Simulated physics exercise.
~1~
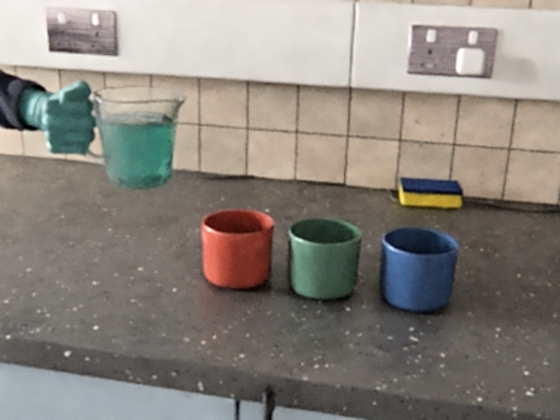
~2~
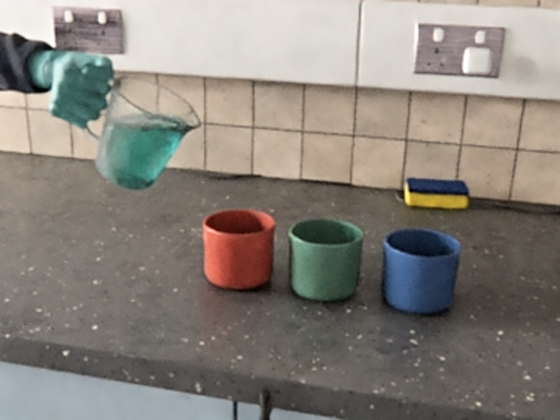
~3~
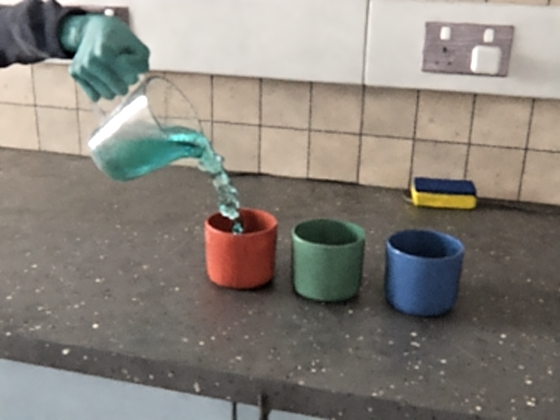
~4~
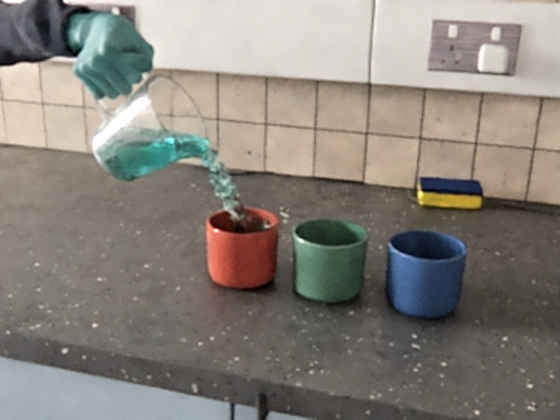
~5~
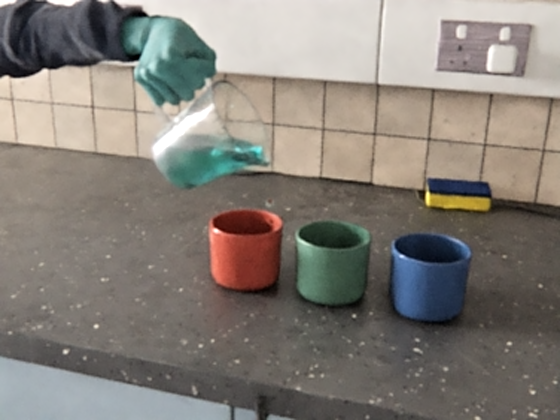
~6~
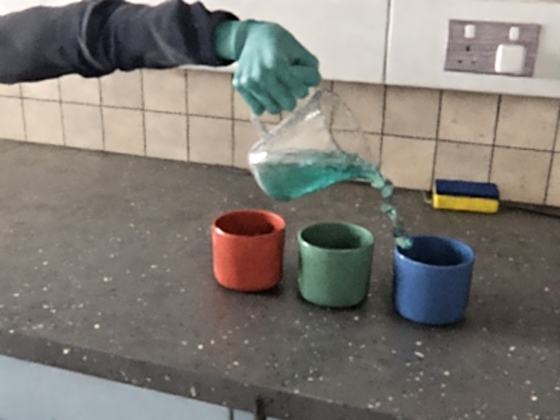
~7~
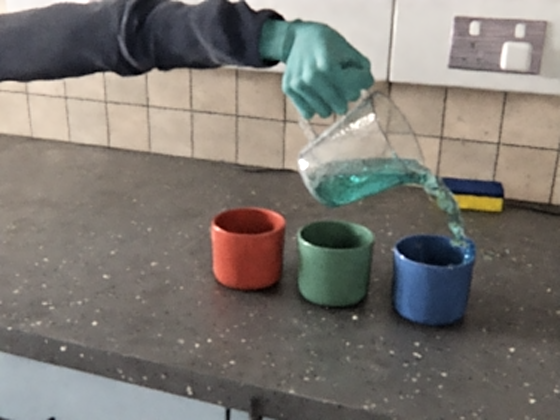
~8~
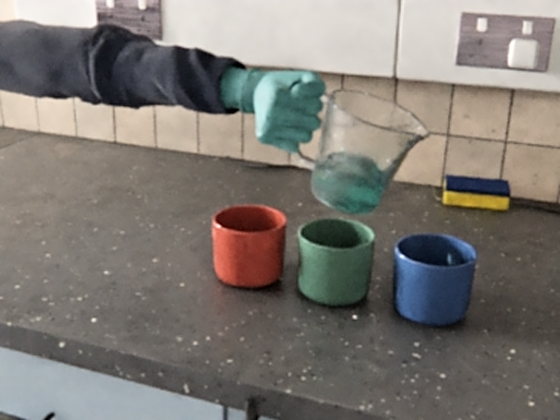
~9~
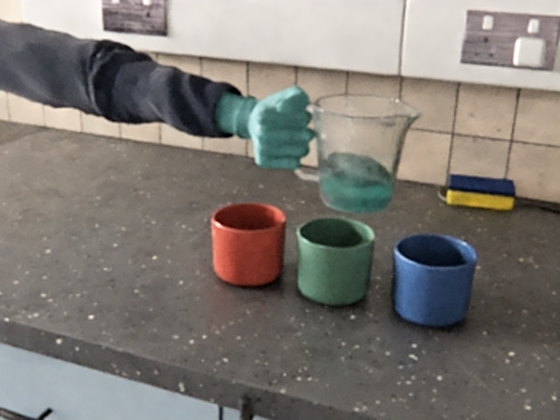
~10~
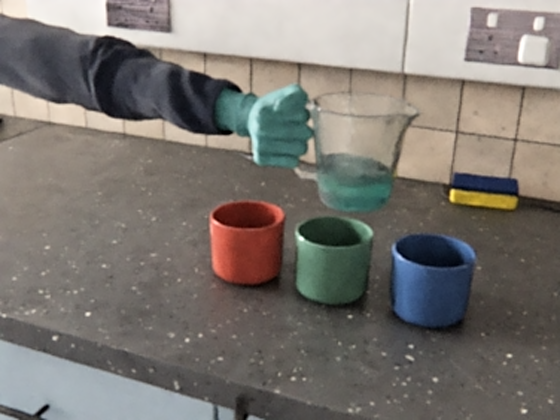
In the video, a gloved hand tilts a measuring jug of teal liquid, pouring into the red mug, then moves right past the green mug and pours into the blue one, before turning the jug upright and holding it above the worktop with some liquid left.
